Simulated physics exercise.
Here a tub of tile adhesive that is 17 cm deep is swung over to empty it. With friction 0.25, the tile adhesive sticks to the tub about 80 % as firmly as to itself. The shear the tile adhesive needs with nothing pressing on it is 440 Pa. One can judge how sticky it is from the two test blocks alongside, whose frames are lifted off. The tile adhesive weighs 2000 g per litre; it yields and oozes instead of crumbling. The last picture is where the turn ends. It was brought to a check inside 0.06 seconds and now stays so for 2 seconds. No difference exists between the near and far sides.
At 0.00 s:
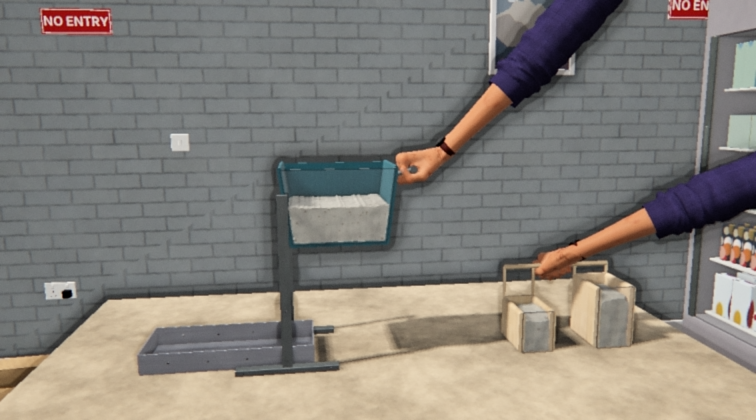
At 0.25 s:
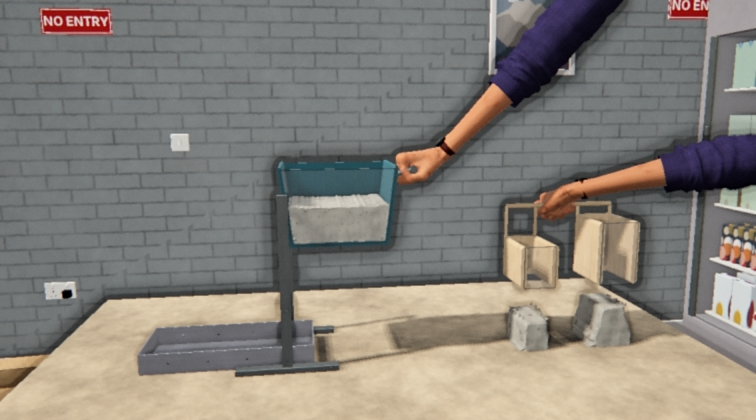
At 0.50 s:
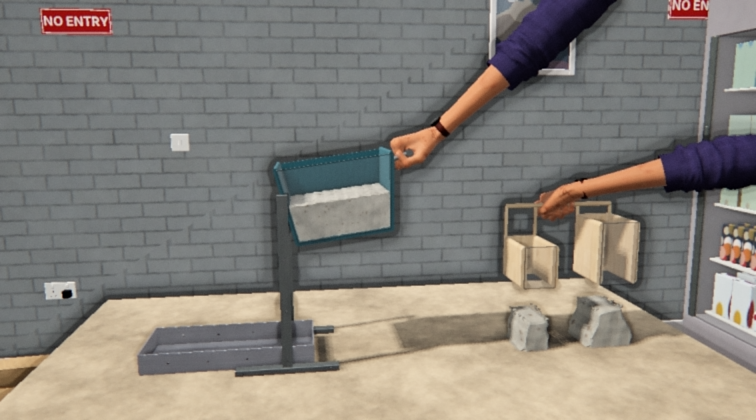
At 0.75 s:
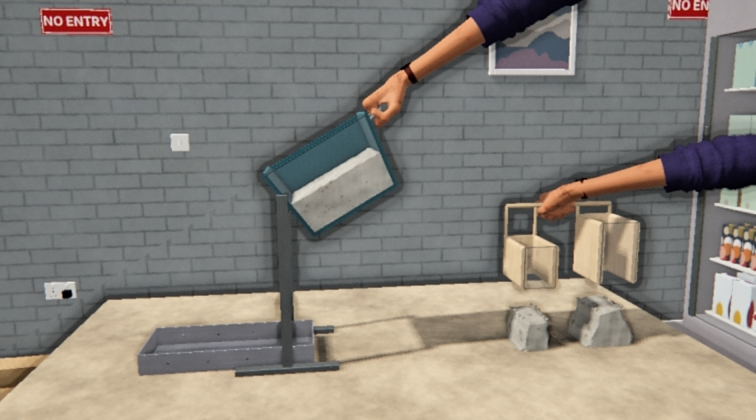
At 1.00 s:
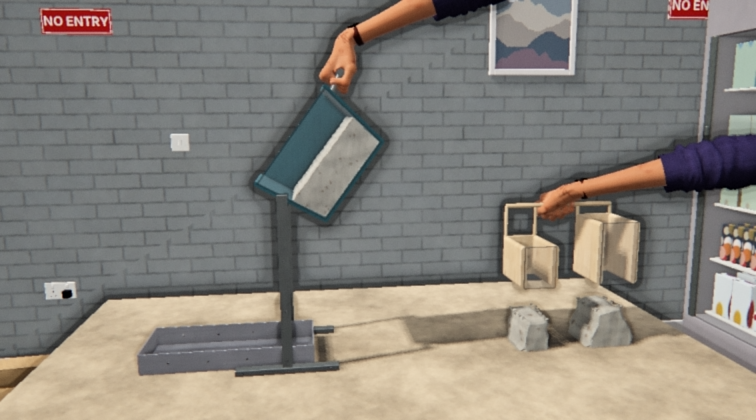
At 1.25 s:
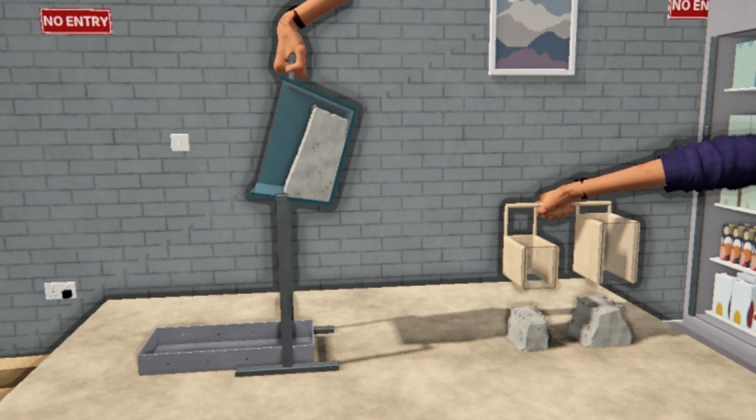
At first, one hand holds a level teal tub of grey paste on a stand while another lifts two wooden moulds off grey blocks, which sag a little, the right one more. Then the first hand swings the tub up and leftward until it is steeply tilted, the paste staying inside.
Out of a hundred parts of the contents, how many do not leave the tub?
Around 100 in every hundred.
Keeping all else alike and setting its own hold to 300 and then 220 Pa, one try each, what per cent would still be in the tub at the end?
Roughly 100 % followed by roughly 85 %.
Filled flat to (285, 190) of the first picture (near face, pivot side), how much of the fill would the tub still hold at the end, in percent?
About 65 per cent.
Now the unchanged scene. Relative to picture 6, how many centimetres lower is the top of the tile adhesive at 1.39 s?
Roughly 3 cm.
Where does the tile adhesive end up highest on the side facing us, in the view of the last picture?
Close to pixel (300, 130).
By 1.39 s, the tub is at 74 degrees and holds 100 %.
By 1.56 s, the tub is at 74 degrees and holds 100 %.
By 1.73 s, the tub is at 74 degrees and holds 100 %.
By 1.90 s, the tub is at 74 degrees and holds 100 %.
By 3.25 s, at the end, the tub is at 74 degrees and holds 100 %.
